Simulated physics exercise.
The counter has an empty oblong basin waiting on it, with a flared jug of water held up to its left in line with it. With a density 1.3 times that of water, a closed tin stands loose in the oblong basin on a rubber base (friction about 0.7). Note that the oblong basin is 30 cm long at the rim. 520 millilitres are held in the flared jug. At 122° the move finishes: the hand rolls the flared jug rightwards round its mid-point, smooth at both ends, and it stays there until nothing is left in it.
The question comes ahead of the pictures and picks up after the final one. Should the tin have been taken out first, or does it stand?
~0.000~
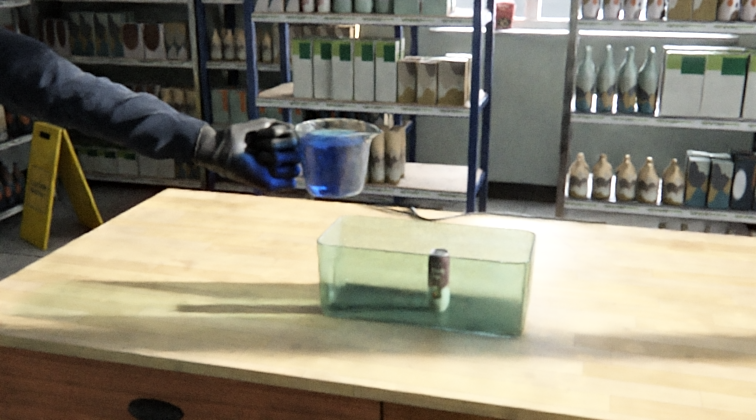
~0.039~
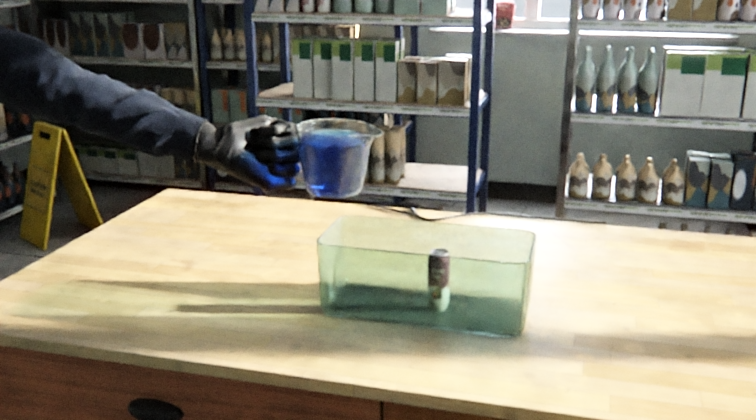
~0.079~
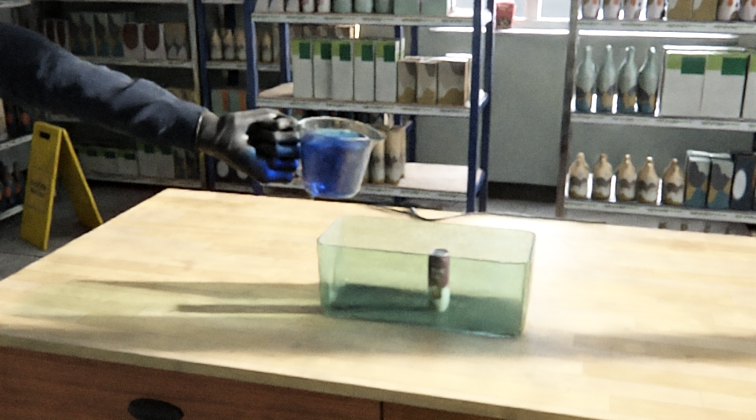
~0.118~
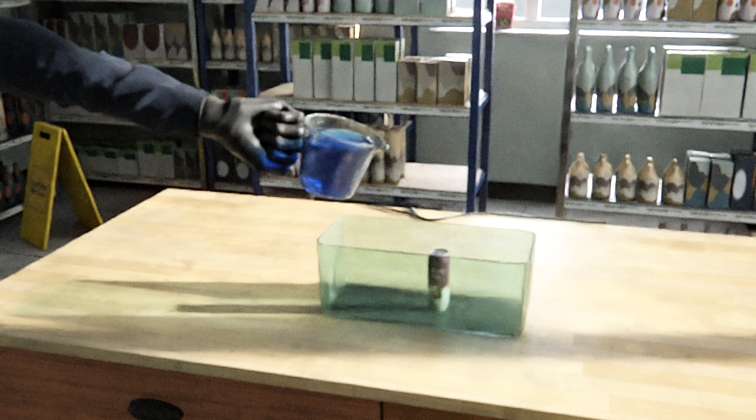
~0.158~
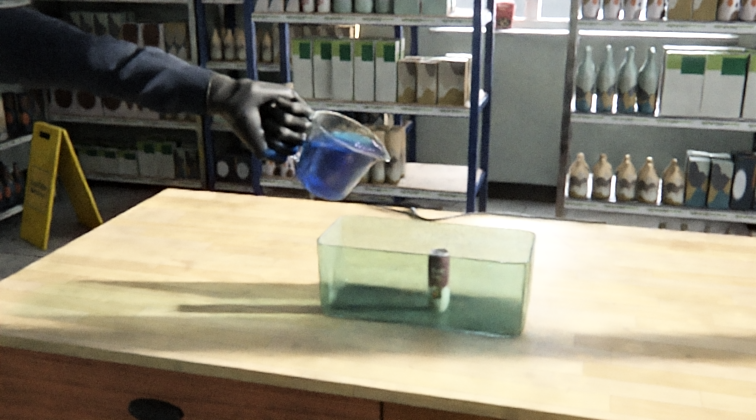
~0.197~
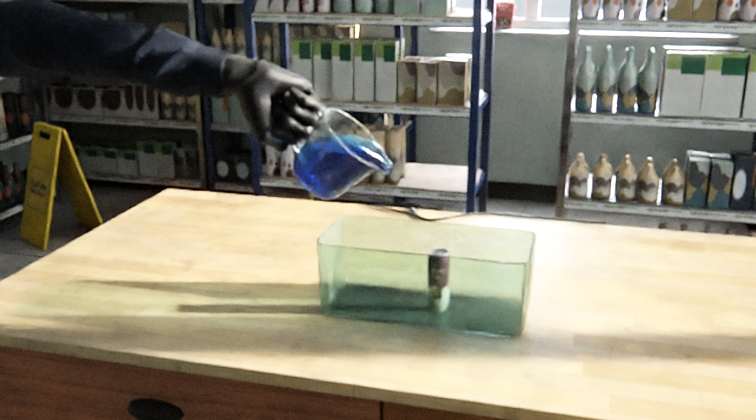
Upright.
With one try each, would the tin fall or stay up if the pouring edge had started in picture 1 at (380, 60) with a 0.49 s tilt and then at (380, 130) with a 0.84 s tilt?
In the first try it comes down; in the second it remains standing.
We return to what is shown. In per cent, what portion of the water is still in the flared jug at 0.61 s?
I'd estimate some 0 per cent.
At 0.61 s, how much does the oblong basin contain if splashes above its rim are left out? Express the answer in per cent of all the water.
Roughly 96 %.
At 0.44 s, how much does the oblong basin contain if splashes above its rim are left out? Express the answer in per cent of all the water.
At that time the basin holds about 60 per cent of the liquid.
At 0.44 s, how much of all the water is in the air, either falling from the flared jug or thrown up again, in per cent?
Roughly 20 percent.
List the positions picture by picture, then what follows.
It leans 0°; its right rim is at (381, 131); the water meets the walls at (303, 134) and (370, 139); the oblong basin's rim runs from (329, 230) to (533, 249); the tin's top is at (439, 254), in the first frame.
It leans 2°; its right rim is at (382, 133); the water meets the walls at (303, 134) and (370, 139), in the second frame.
It leans 8°; its right rim is at (385, 139); the water meets the walls at (305, 132) and (372, 141), in the third frame.
It leans 17°; its right rim is at (388, 147); the water meets the walls at (308, 132) and (373, 144), in the fourth frame.
It leans 29°; its right rim is at (390, 159); the water meets the walls at (311, 136) and (380, 150), in the fifth frame.
It leans 43°; its right rim is at (389, 173); the water meets the walls at (305, 148) and (378, 157); 3 per cent is over the edge, in the sixth frame.
Then, 0.44 s in, the tilt is 118° and 21 per cent is still to pour; the tin stands where it began.
Then, 0.61 s in, the tilt is 122° and 0 per cent is still to pour; the tin stands where it began.
Then, 0.79 s in, the tilt is 122° and 0 per cent is still to pour; the tin stands where it began.
Then, 0.99 s in, the tilt is 122° and 0 per cent is still to pour; the tin stands where it began.
Finally, the tin stands where it began.
